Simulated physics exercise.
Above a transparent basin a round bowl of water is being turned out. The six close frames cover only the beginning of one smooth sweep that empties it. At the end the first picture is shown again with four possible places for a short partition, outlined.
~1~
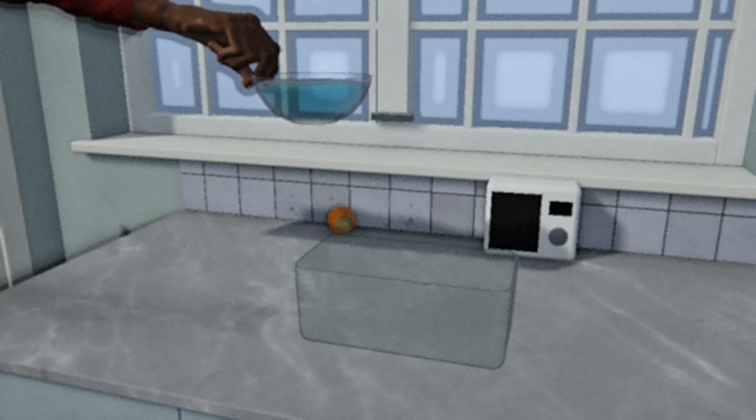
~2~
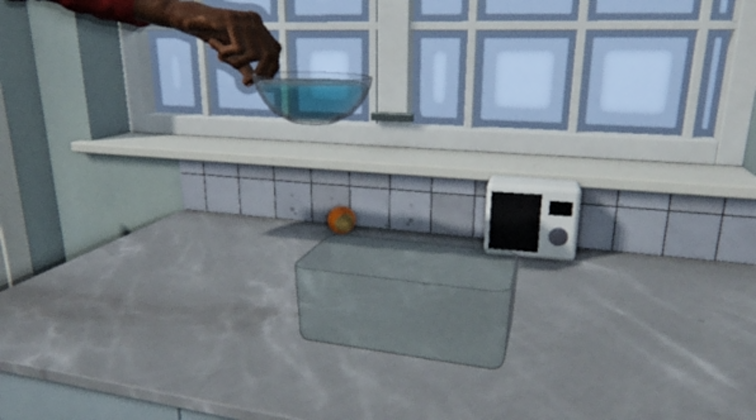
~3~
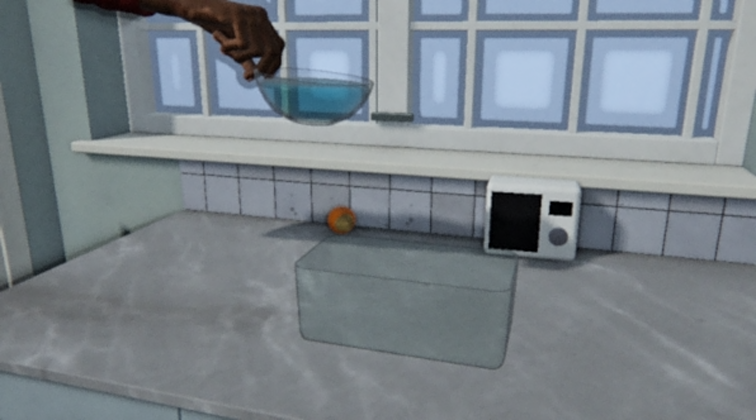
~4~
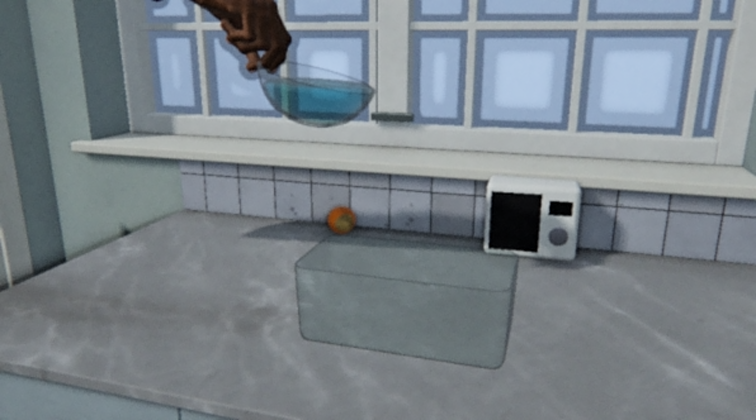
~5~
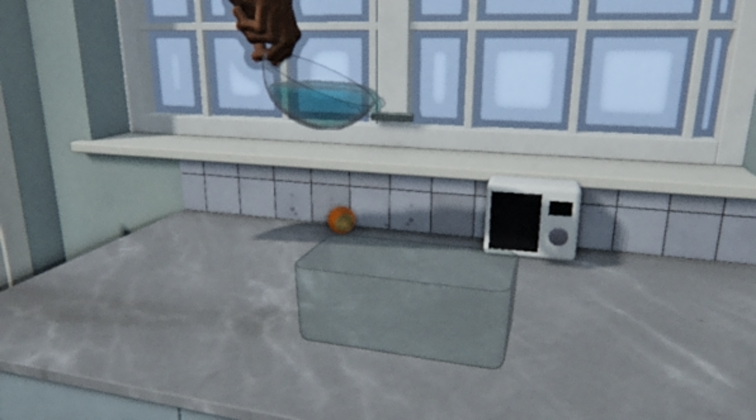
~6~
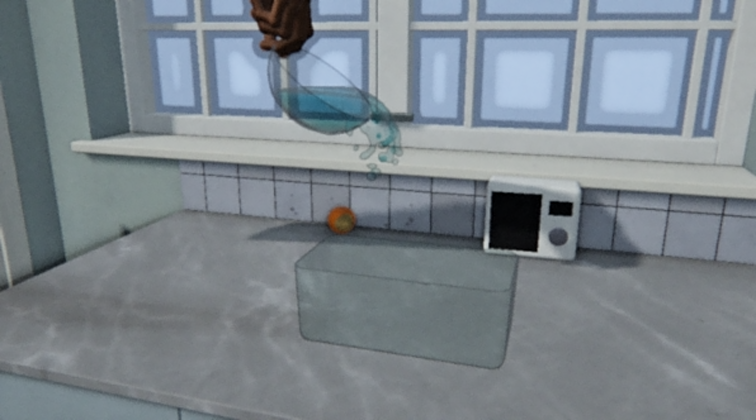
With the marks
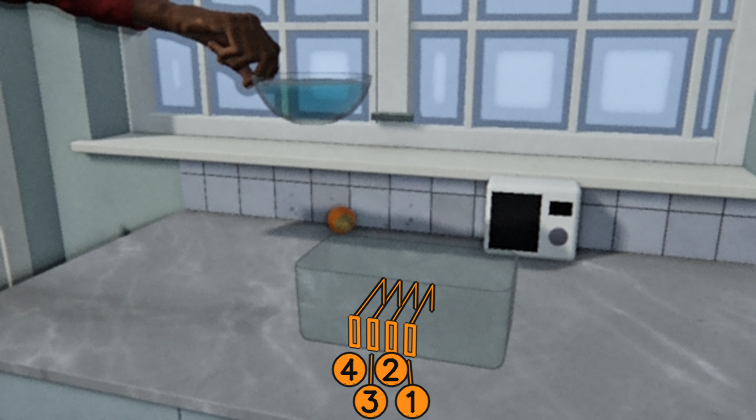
A hand held a clear round bowl of blue water above a transparent basin on a kitchen counter, then gradually tipped it to the right until water poured over the lip.
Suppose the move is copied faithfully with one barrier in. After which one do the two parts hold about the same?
1 is best.
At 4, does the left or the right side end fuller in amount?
The right side.
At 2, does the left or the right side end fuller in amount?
More ends on the right.
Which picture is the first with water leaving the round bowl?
In picture 4.
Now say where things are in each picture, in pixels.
The first picture shows upright, lip at (367, 76); basin from (301, 335) to (504, 367); nothing has left yet.
The second picture shows upright, lip at (368, 78); nothing has left yet.
The third picture shows tipped about 7°, lip at (369, 83); nothing has left yet.
The fourth picture shows tipped about 15°, lip at (371, 92); water is over the lip, down to (371, 92).
The fifth picture shows tipped about 25°, lip at (371, 104); water is over the lip, down to (376, 114).
The sixth picture shows tipped about 37°, lip at (369, 117); water is over the lip, down to (373, 177).
On the marked copy, 1 at (408, 360); 2 at (389, 357); 3 at (371, 354); 4 at (353, 351).
For position 1, about 48 % ends left of the wall and 49 % right of it.
For position 2, about 27 % ends left of the wall and 71 % right of it.
For position 3, about 17 % ends left of the wall and 81 % right of it.
For position 4, about 10 % ends left of the wall and 88 % right of it.
